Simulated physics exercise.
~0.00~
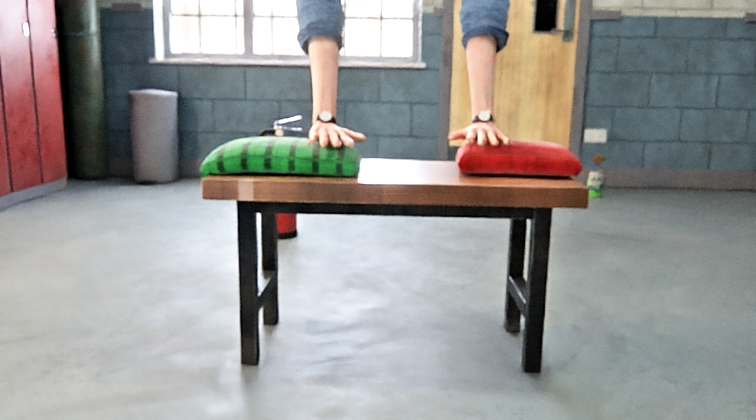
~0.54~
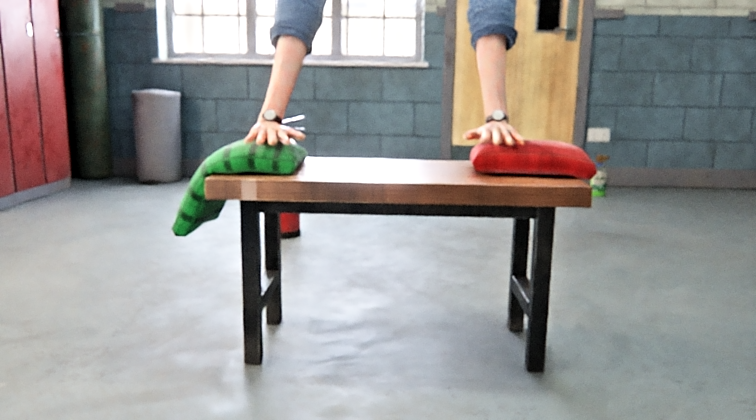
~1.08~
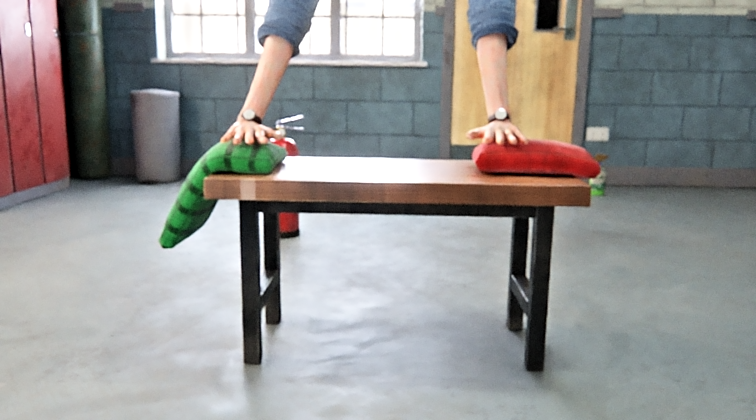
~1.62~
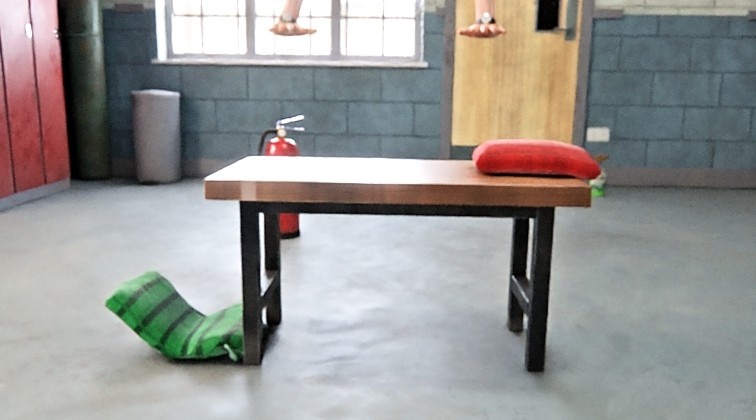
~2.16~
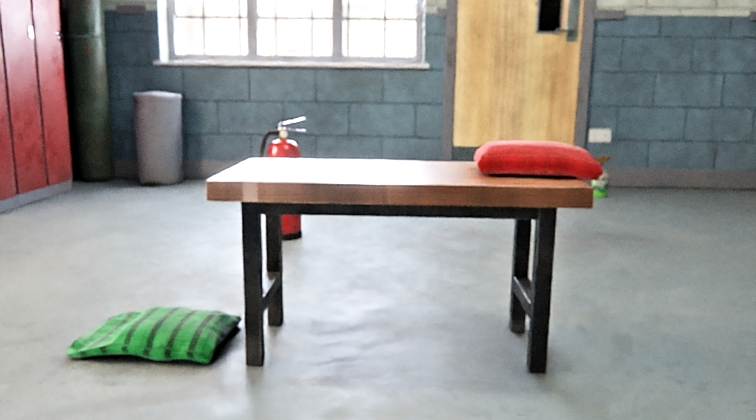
A green folded blanket pushed left slumps to the floor while the red sack stays on the table.
